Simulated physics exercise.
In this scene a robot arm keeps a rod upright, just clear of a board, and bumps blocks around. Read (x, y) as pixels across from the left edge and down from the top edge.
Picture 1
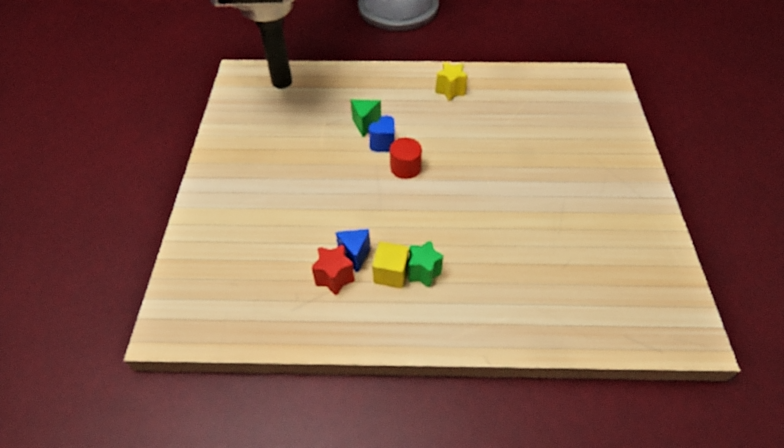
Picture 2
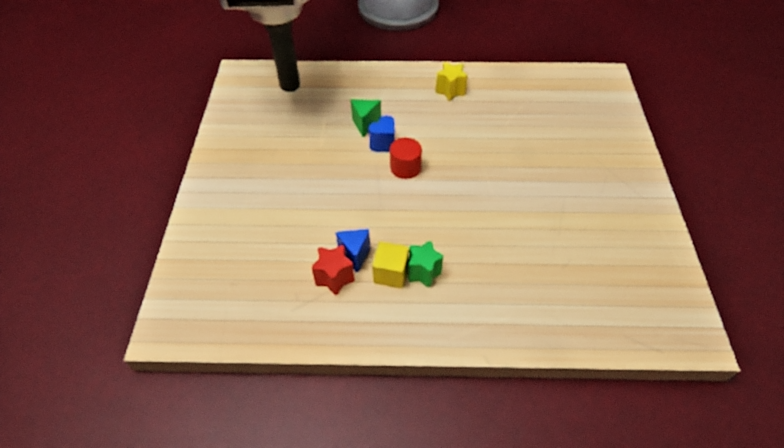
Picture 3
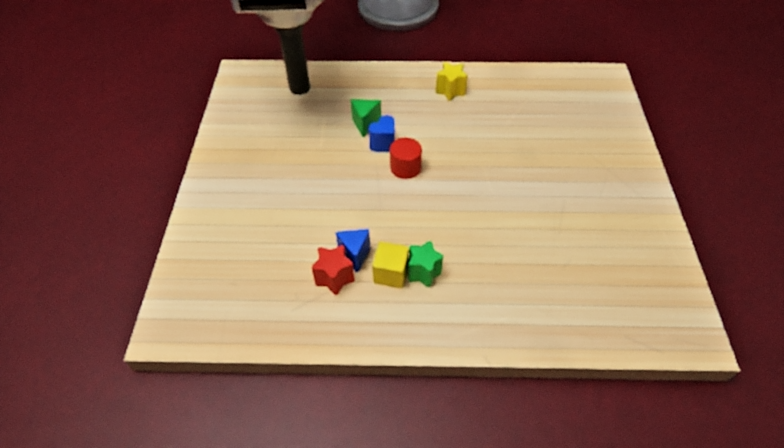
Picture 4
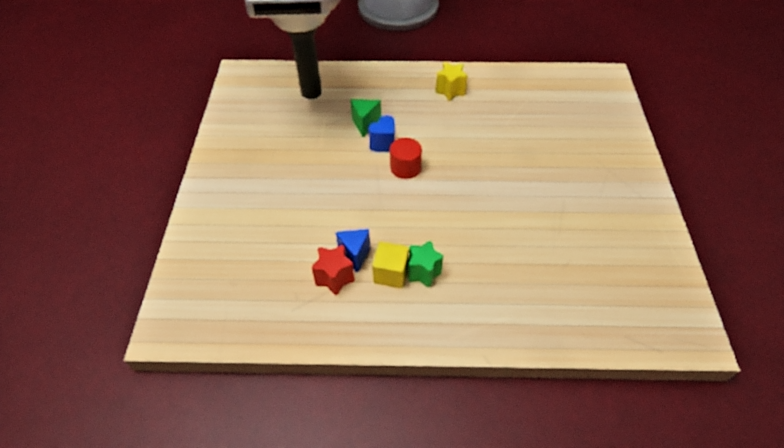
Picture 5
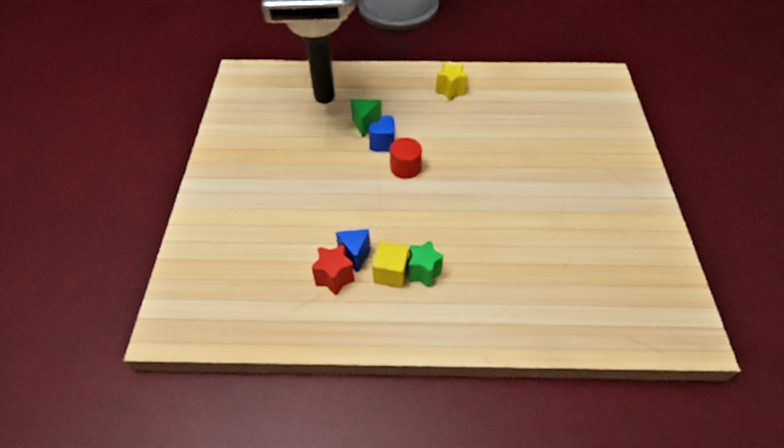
A dark rod on a robot arm moved slowly right and slightly toward the viewer above a wooden board, nearing a green triangular block, while all the colorful blocks stayed still.
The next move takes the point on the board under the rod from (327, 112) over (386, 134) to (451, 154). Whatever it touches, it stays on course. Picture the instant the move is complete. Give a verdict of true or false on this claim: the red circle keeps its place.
The claim does not hold.
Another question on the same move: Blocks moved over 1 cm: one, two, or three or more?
The way I see it, the answer is three or more.
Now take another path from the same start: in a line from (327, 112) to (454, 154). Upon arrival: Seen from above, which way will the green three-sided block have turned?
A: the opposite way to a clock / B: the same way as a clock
Choice B: The same way as a clock.
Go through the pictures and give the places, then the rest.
Lower end of the rod at (282, 83), tops of blocks, green three-sided block at (364, 105), blue heart-shaped block at (384, 125), red circle at (406, 148), in the first picture.
Rod at (290, 86), blocks as before, in the second picture.
Rod at (300, 89), blocks as before, in the third picture.
Rod at (312, 93), blocks as before, in the fourth picture.
Rod at (325, 98), green three-sided block at (364, 105), blue heart-shaped block at (384, 125), red circle at (406, 148), in the fifth picture.
The first path, step by step. One third of the way, rod at (365, 113); green three-sided block at (385, 110), turned 25° clockwise; blue heart-shaped block at (386, 126), turned 10° clockwise.
Two thirds of the way, rod at (407, 126); green three-sided block at (428, 117); blue heart-shaped block at (406, 140), turned 95° clockwise; red circle at (411, 160).
At the end, rod at (453, 140); green three-sided block at (446, 117), turned 45° anticlockwise; blue heart-shaped block at (422, 146), turned 150° clockwise; red circle at (411, 167).
